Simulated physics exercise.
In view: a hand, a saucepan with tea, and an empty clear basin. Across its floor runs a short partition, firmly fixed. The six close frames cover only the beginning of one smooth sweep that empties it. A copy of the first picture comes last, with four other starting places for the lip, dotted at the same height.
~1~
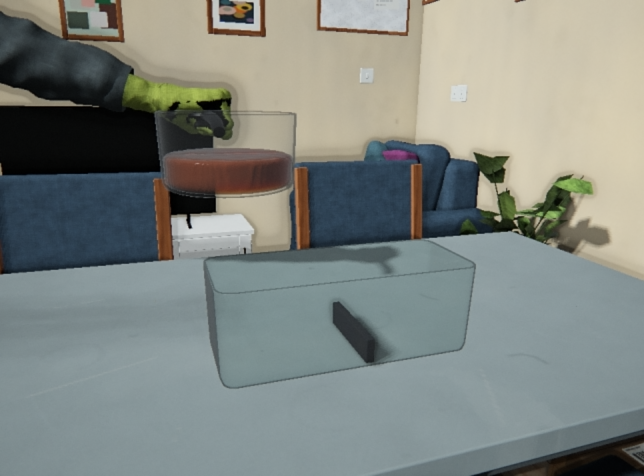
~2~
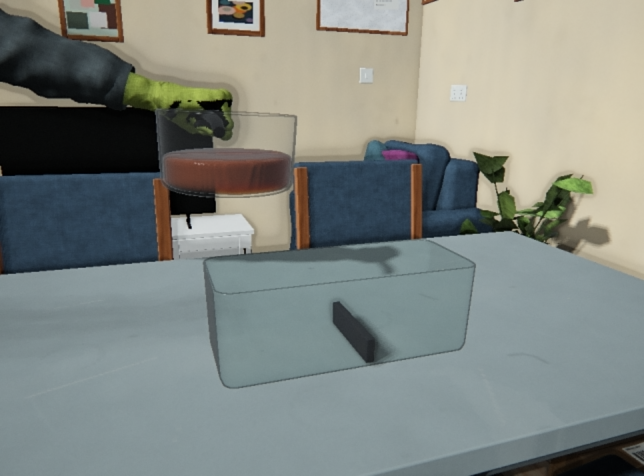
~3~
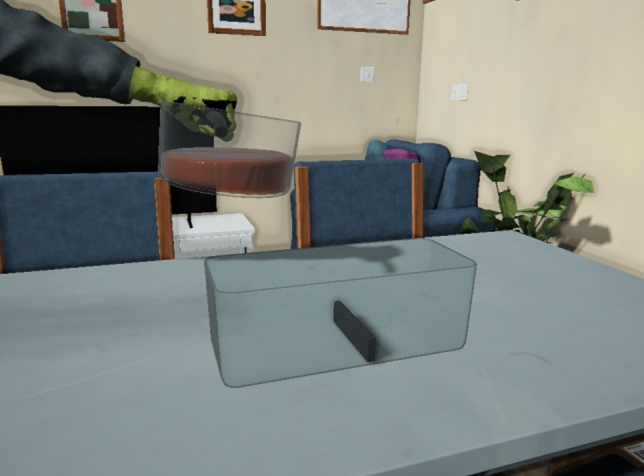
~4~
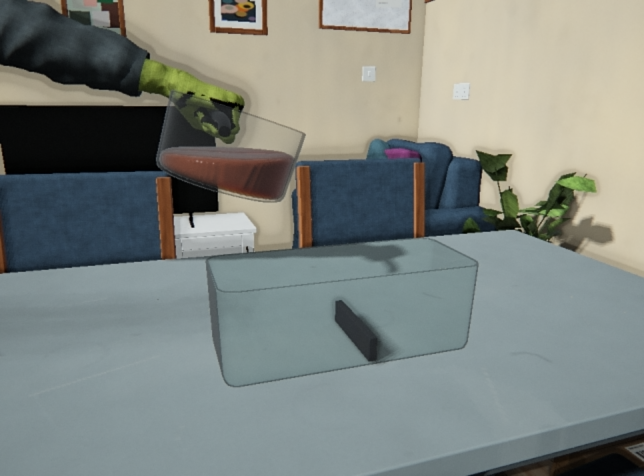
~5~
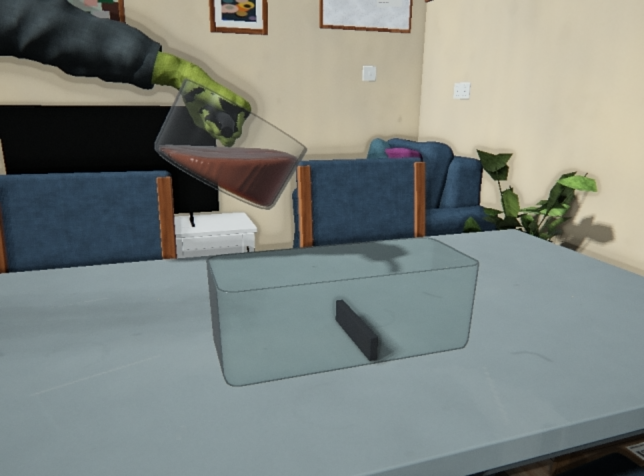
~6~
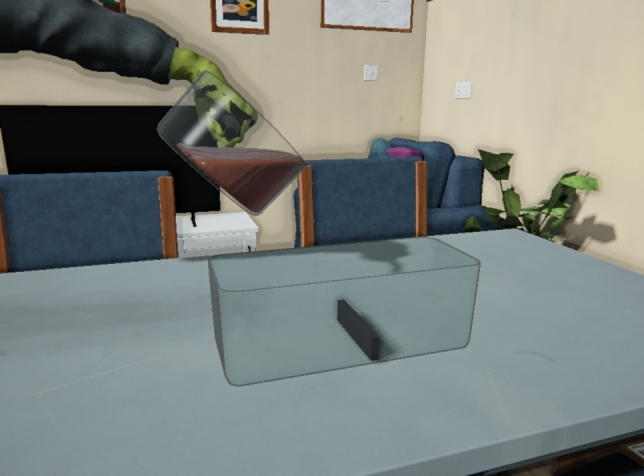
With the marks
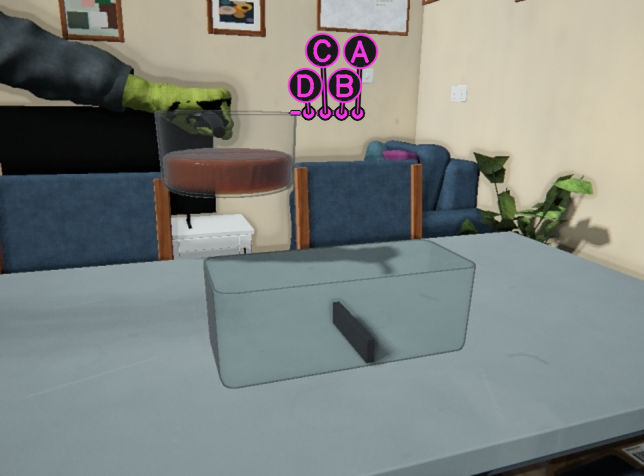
A gloved hand held a clear container of reddish-brown tea above an empty see-through basin with a short dark partition, then tilted it steadily to the right until the tea reached the lip.
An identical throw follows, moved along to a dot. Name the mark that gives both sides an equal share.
Go for C.
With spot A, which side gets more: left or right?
More ends on the right.
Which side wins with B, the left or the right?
The right one.
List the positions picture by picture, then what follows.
Upright, lip at (291, 112); basin from (220, 386) to (462, 346); top of the wall at (352, 319); nothing has left yet.
Tipped about 2°, lip at (292, 115); nothing has left yet.
Tipped about 8°, lip at (296, 121); nothing has left yet.
Tipped about 18°, lip at (301, 132); nothing has left yet.
Tipped about 30°, lip at (302, 147); nothing has left yet.
Tipped about 44°, lip at (301, 164); tea is over the lip, down to (301, 164).
On the marked copy, A at (357, 113); B at (341, 113); C at (325, 113); D at (308, 113).
If A is chosen, about 10 % ends left of the wall and 90 % right of it.
If B is chosen, about 22 % ends left of the wall and 78 % right of it.
If C is chosen, about 50 % ends left of the wall and 49 % right of it.
If D is chosen, about 73 % ends left of the wall and 26 % right of it.
